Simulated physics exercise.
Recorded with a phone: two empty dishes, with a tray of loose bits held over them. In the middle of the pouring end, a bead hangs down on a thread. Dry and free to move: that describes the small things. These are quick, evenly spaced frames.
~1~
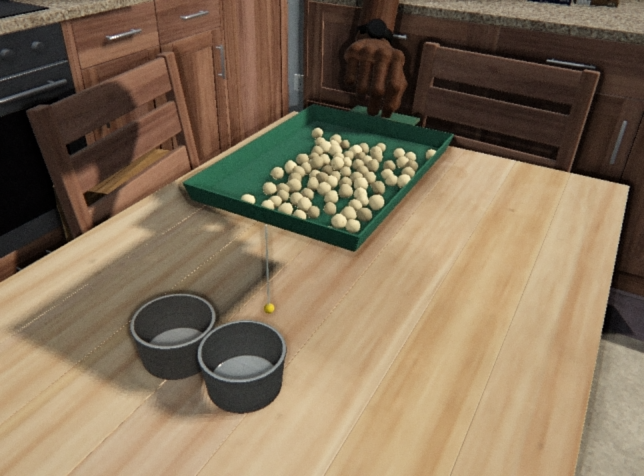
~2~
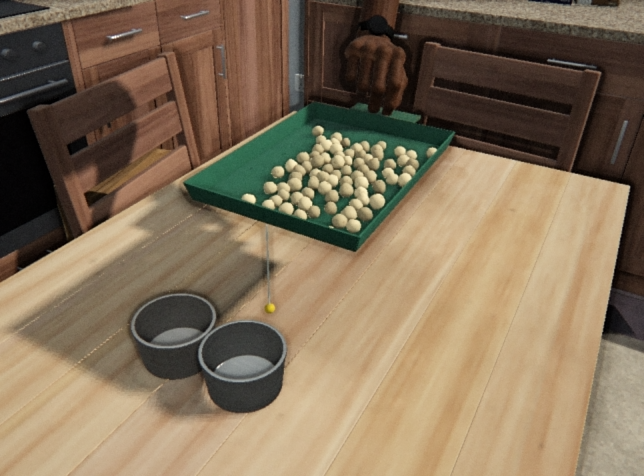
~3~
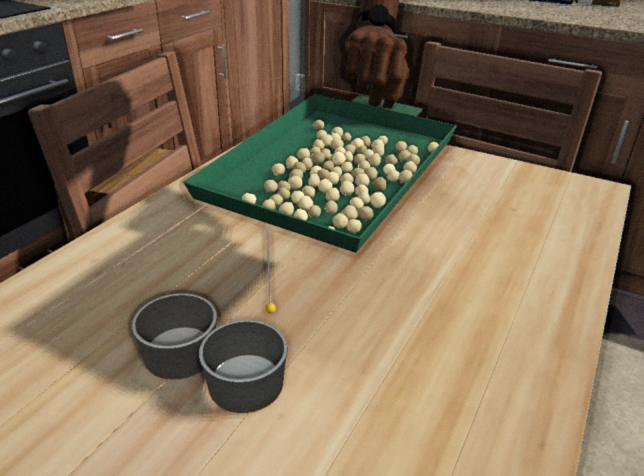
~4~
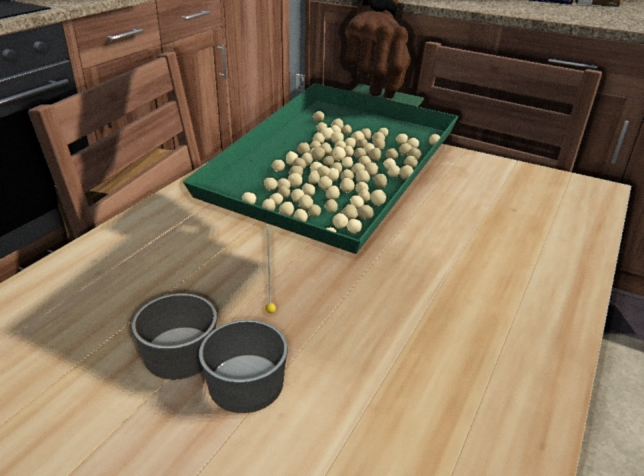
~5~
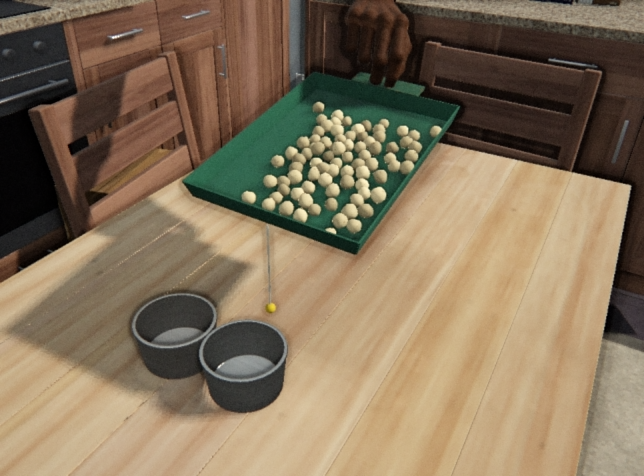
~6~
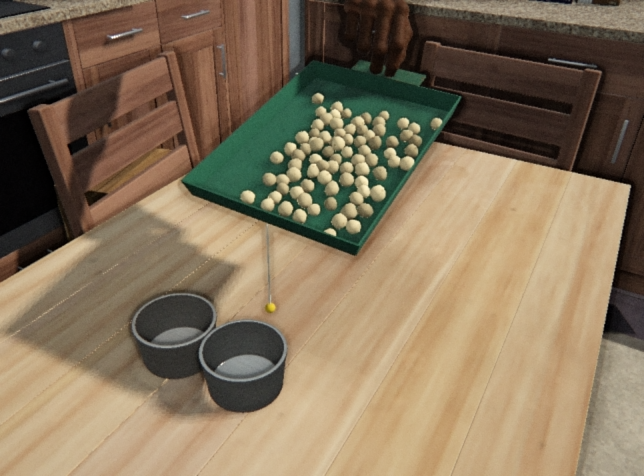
On a wooden kitchen table, a hand slightly tilts a green tray of nuts.
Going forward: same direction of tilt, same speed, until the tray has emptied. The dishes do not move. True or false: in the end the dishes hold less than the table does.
True.
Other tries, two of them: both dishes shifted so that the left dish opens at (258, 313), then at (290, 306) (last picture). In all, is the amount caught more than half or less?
First try: A minority; second try: A minority.
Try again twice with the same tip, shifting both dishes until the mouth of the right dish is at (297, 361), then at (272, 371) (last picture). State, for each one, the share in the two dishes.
Trial 1: 70 percent; trial 2: 50 percent.
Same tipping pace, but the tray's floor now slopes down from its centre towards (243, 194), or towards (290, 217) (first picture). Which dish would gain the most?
Leftward dish on the first try, Rightward dish on the second.
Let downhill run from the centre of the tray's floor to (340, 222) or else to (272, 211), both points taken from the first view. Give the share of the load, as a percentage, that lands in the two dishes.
In order: About 0, then 60 percent.
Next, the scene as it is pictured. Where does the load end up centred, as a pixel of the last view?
Last view, centre at rest - approx. (302, 416).
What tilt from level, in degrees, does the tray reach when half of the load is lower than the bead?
About 95 degrees.
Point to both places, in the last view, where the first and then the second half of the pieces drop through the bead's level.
The opening part goes through (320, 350); what follows goes through (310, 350).
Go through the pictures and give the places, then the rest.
The first frame shows corners of the pouring end at (190, 182) and (356, 232), level; middle of the load at (335, 177), macadamia nuts; left dish at (148, 358); right dish at (218, 391); bead on its thread at (269, 309).
The second frame shows corners of the pouring end at (191, 181) and (356, 232), level; middle of the load at (336, 175).
The third frame shows corners of the pouring end at (191, 181) and (357, 233), tipped barely, lowest at the right corner; middle of the load at (336, 172).
The fourth frame shows corners of the pouring end at (191, 180) and (357, 236), tipped a little, lowest at the right corner; middle of the load at (336, 168).
The fifth frame shows corners of the pouring end at (190, 179) and (356, 237), tipped a little, lowest at the right corner; middle of the load at (336, 164).
The sixth frame shows corners of the pouring end at (189, 179) and (356, 239), tipped a little, lowest at the right corner; middle of the load at (336, 160); left dish at (150, 357); right dish at (219, 390).
Soon after the last picture, tray tipped steeply; all on the tray.
A little later, tray tipped right over; about a quarter on the tray; a small part in the right dish; about half outside both; about a quarter in the air.
Later still, tray tipped past a quarter turn; about a quarter in the right dish; most outside both.
At rest, tray tipped past a quarter turn; about a quarter in the right dish; none in the left dish; most outside both.
